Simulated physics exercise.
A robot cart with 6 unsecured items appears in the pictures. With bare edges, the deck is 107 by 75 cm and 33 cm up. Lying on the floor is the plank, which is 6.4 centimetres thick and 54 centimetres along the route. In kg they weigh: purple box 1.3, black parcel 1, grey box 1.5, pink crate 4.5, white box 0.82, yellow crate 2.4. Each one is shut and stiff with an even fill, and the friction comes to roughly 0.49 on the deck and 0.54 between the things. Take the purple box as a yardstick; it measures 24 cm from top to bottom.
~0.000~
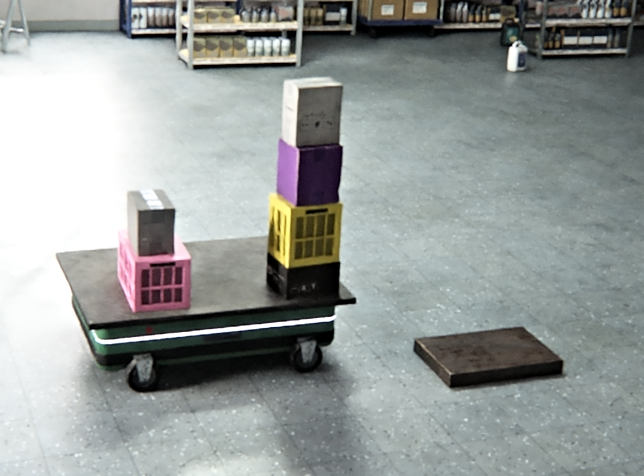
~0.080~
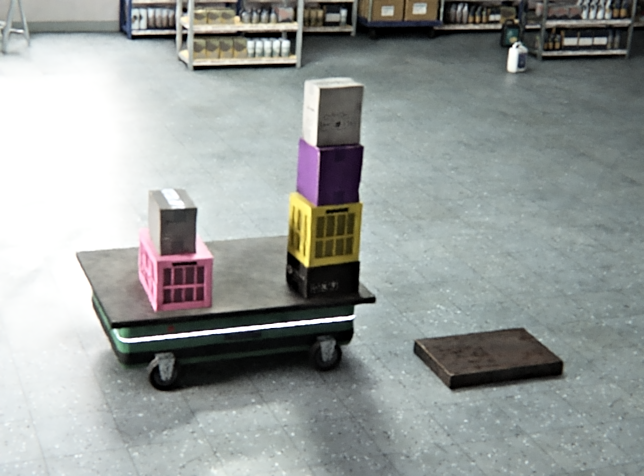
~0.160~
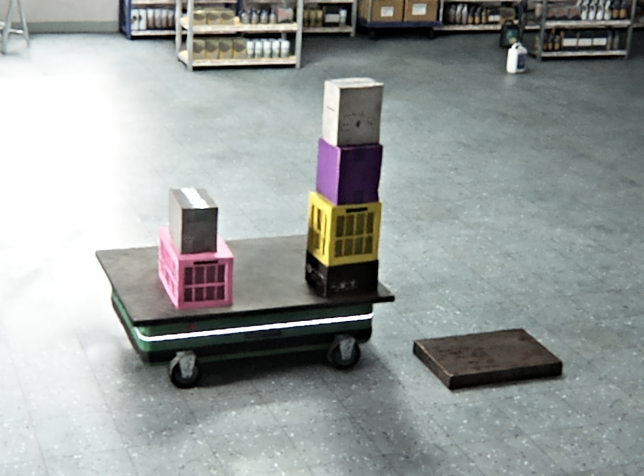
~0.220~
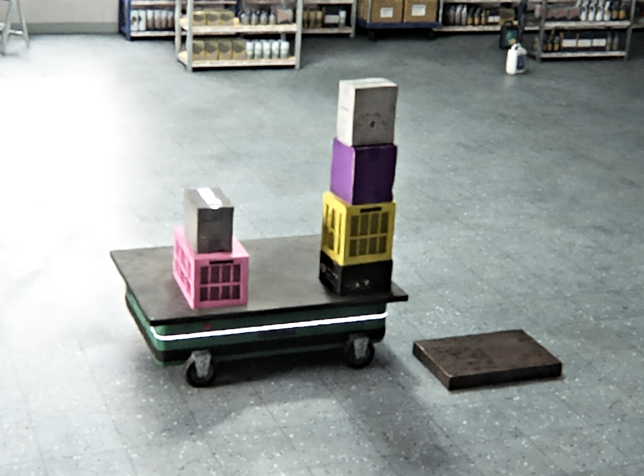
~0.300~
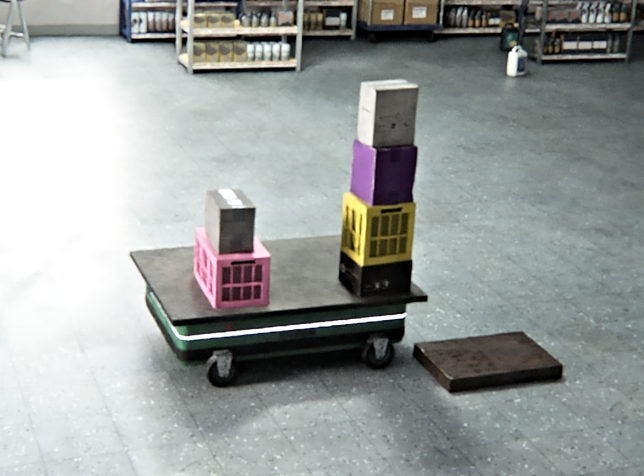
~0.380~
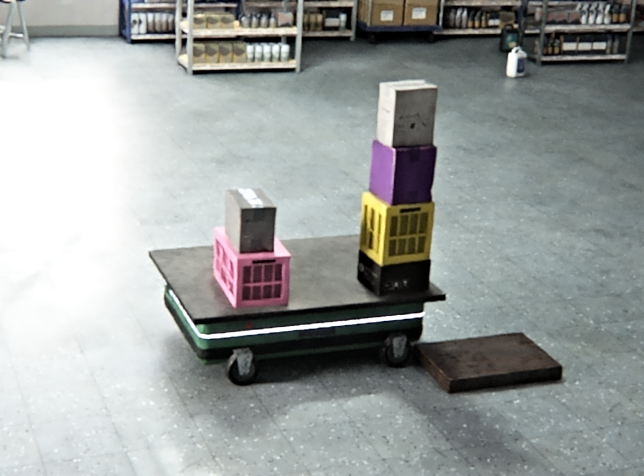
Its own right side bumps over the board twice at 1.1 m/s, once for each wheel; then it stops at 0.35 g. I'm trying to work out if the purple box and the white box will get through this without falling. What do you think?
At the end, most likely the purple box tumbles, most likely the white box tumbles.
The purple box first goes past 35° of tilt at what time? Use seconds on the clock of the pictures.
I'd say around the 1.3 s mark.
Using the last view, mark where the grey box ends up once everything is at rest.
You'll see it about at (610, 187) in the last picture.
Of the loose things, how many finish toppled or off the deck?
The count comes out at 4.
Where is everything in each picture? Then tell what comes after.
In the first picture, 0 cm covered; purple box (309, 170); white box (312, 112).
In the second picture, 9 cm covered; pink crate (175, 267); yellow crate (325, 227).
In the third picture, 18 cm covered; black parcel (341, 270); grey box (193, 220).
In the fourth picture, 24 cm covered; pink crate (210, 265); yellow crate (358, 226).
In the fifth picture, 33 cm covered; black parcel (375, 270); grey box (230, 221).
In the sixth picture, 42 cm covered; purple box (402, 170); white box (407, 113).
Around 0.68 s, 75 cm covered; white box at 11° to upright near (438, 81); purple box at 12° to upright near (441, 140); yellow crate at 12° to upright.
Around 1.18 s, 130 cm covered; white box at 30° to upright near (491, 96); purple box at 30° to upright near (509, 147); yellow crate at 30° to upright.
Around 1.48 s, 163 cm covered; purple box at 58° to upright near (523, 168); white box at 58° to upright near (486, 133); yellow crate at 58° to upright.
Around 1.78 s, 196 cm covered; purple box and white box now off the deck; yellow crate on its side; black parcel on its side.
Finally (2.6 s), off the deck and tipped over, purple box and white box; on their side or leaning hard on the deck, black parcel and yellow crate; not toppled but over 10 cm from the start, grey box; pink crate still in place (within 10 cm). Final places as that camera would see them, purple box near (572, 244), white box near (440, 252).
